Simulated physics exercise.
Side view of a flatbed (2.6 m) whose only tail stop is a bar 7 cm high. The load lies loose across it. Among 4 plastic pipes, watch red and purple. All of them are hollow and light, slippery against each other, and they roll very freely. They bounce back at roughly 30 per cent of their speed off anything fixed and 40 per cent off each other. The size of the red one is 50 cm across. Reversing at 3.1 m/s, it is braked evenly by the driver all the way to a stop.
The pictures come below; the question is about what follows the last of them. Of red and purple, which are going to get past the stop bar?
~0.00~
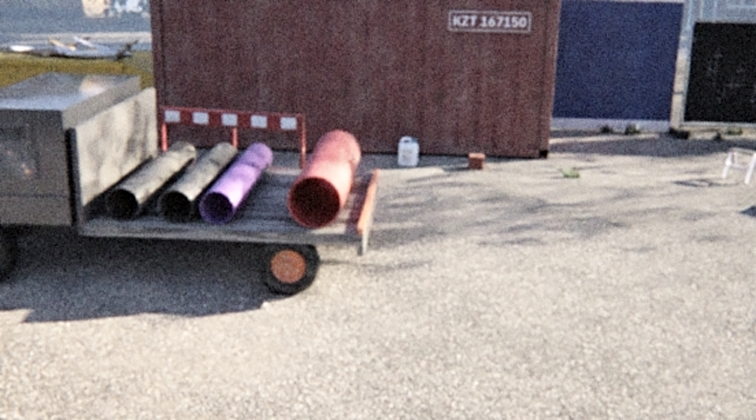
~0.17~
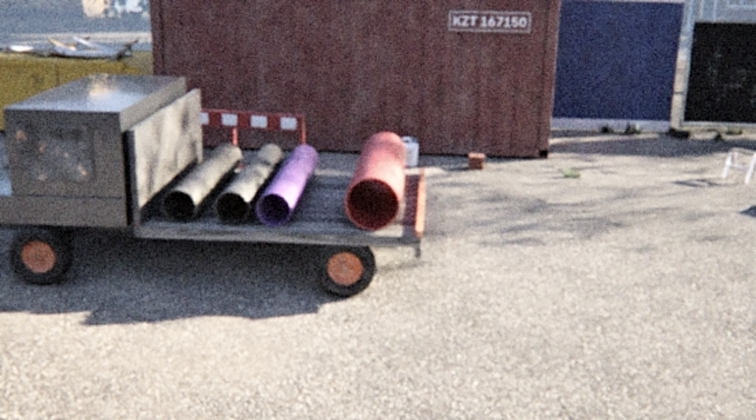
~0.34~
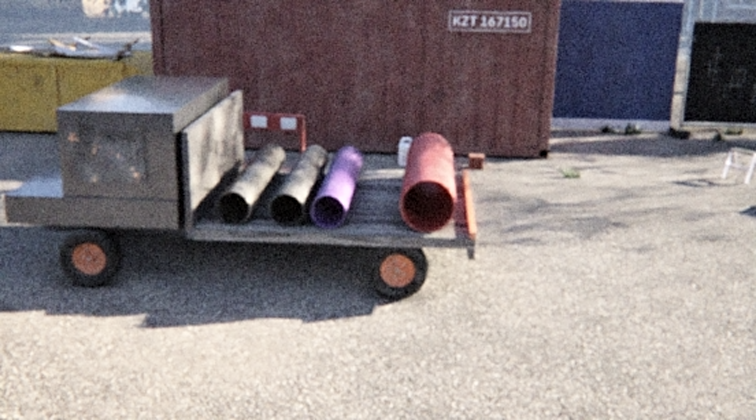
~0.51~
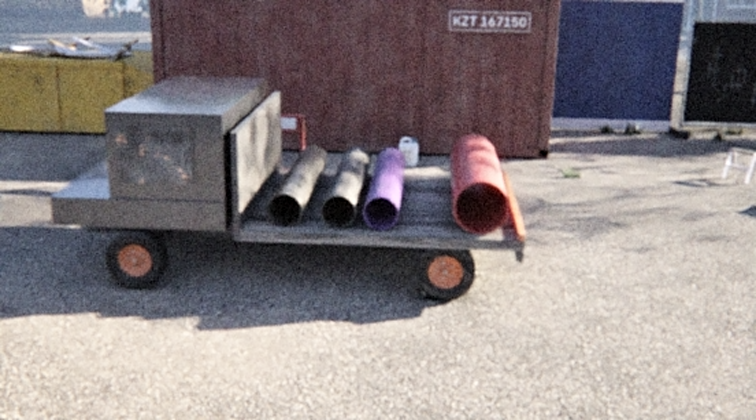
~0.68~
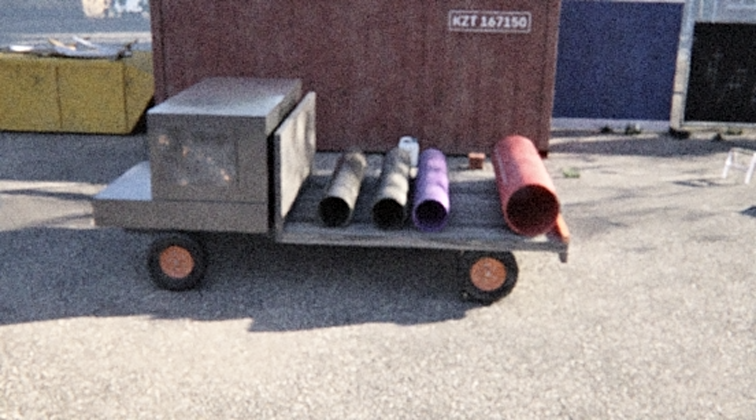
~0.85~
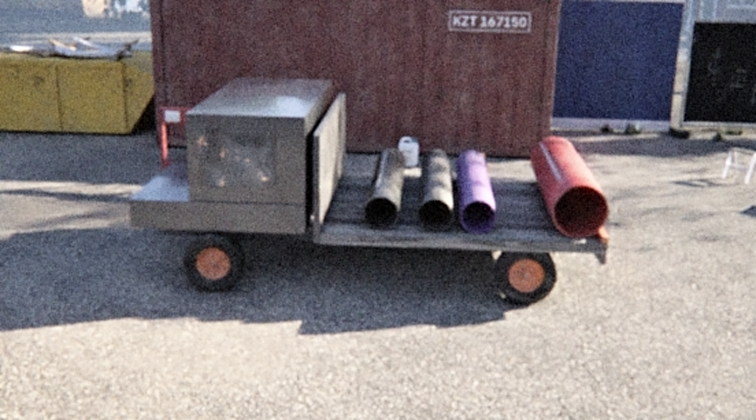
Result - red one is kept on, Purple one is kept on.
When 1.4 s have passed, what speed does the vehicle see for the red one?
0.4 m/s or so.
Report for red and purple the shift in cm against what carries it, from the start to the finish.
Red about 15; purple about 70.
After 1.4 s, red is on the bed, 20 cm from the bar, rolling away from it; purple is on the bed, 65 cm from the bar, rolling towards it; 0 over the tail so far.
After 1.9 s, red is on the bed, 15 cm from the bar; purple is on the bed, 55 cm from the bar; 0 over the tail so far.
After 2.6 s, red is on the bed, 20 cm from the bar, rolling away from it; purple is on the bed, 60 cm from the bar, rolling away from it; 0 over the tail so far.
At rest (3.3 s), red is on the bed, 25 cm from the bar; purple is on the bed, 65 cm from the bar; 0 over the tail so far.
